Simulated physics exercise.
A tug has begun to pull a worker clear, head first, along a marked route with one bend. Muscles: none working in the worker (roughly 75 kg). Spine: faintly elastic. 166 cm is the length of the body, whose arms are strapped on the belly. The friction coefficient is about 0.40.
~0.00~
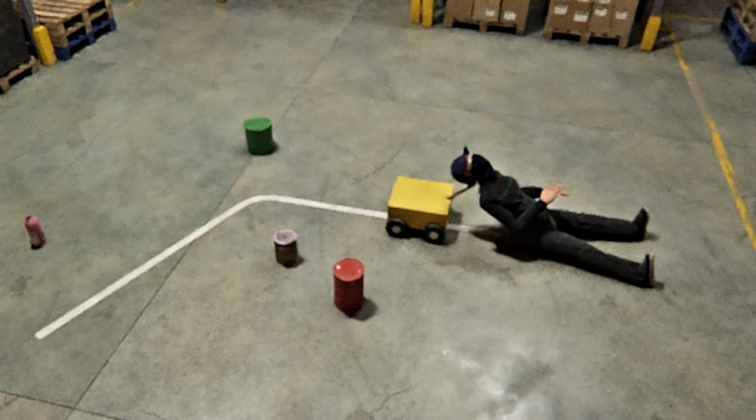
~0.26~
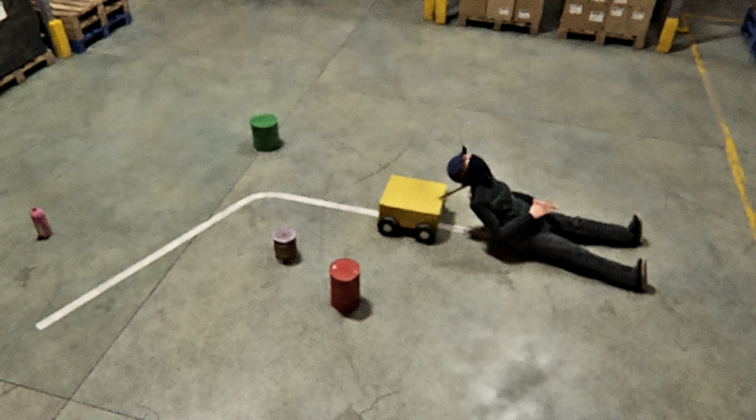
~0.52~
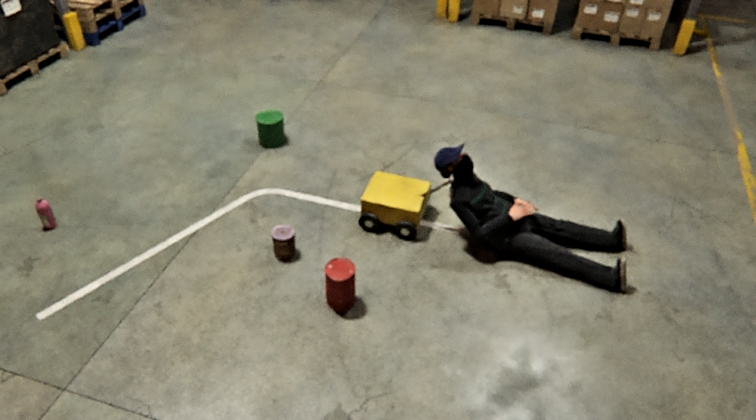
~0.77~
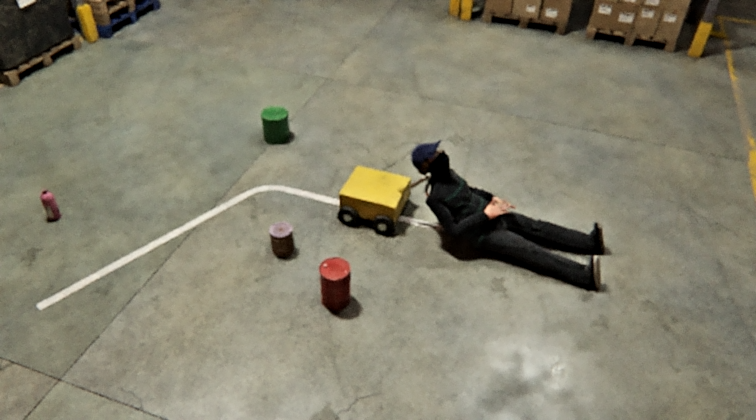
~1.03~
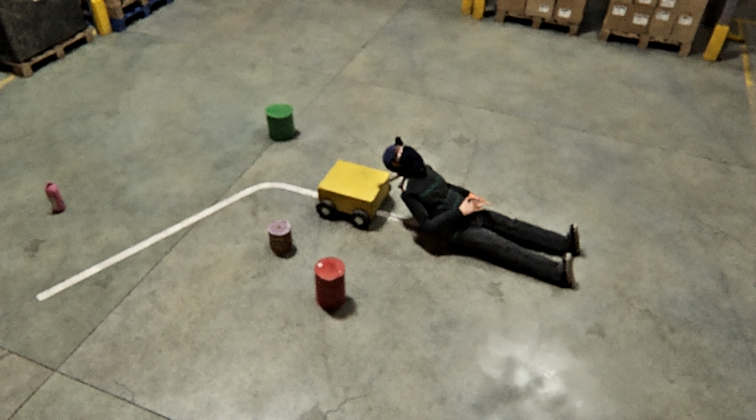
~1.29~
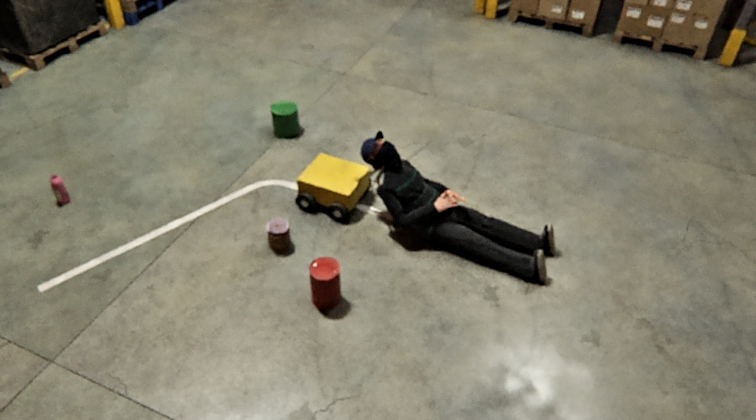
On a concrete warehouse floor, a small yellow wheeled cart sits at a white taped line, joined to a dark-clothed person lying face up behind it. The cart rolls left along the tape, dragging the person head first, hands settling over the midsection, past a green bucket and a red bin.
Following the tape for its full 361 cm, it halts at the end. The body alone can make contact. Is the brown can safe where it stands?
The brown can remains in place.
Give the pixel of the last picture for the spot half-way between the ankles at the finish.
Estimate: About (199, 219).
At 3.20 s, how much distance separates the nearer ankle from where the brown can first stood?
The gap is about 80 cm.
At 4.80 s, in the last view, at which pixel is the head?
Somewhere about (63, 207) in the last picture.
After 2.40 s the brown can is where it stood, near (279, 236) in the last picture's view; the nearer ankle is 111 cm from that spot.
After 3.20 s the brown can is where it stood, near (279, 236) in the last picture's view; the nearer ankle is 78 cm from that spot.
After 4.00 s the brown can is where it stood, near (279, 236) in the last picture's view; the green bucket where it stood; the nearer ankle is 53 cm from that spot.
After 4.80 s the brown can is where it stood, near (279, 236) in the last picture's view; the green bucket where it stood; the nearer ankle is 37 cm from that spot.
By 5.7 s, brown can stays put; red bin stays put; pink bottle stays put; green bucket stays put.
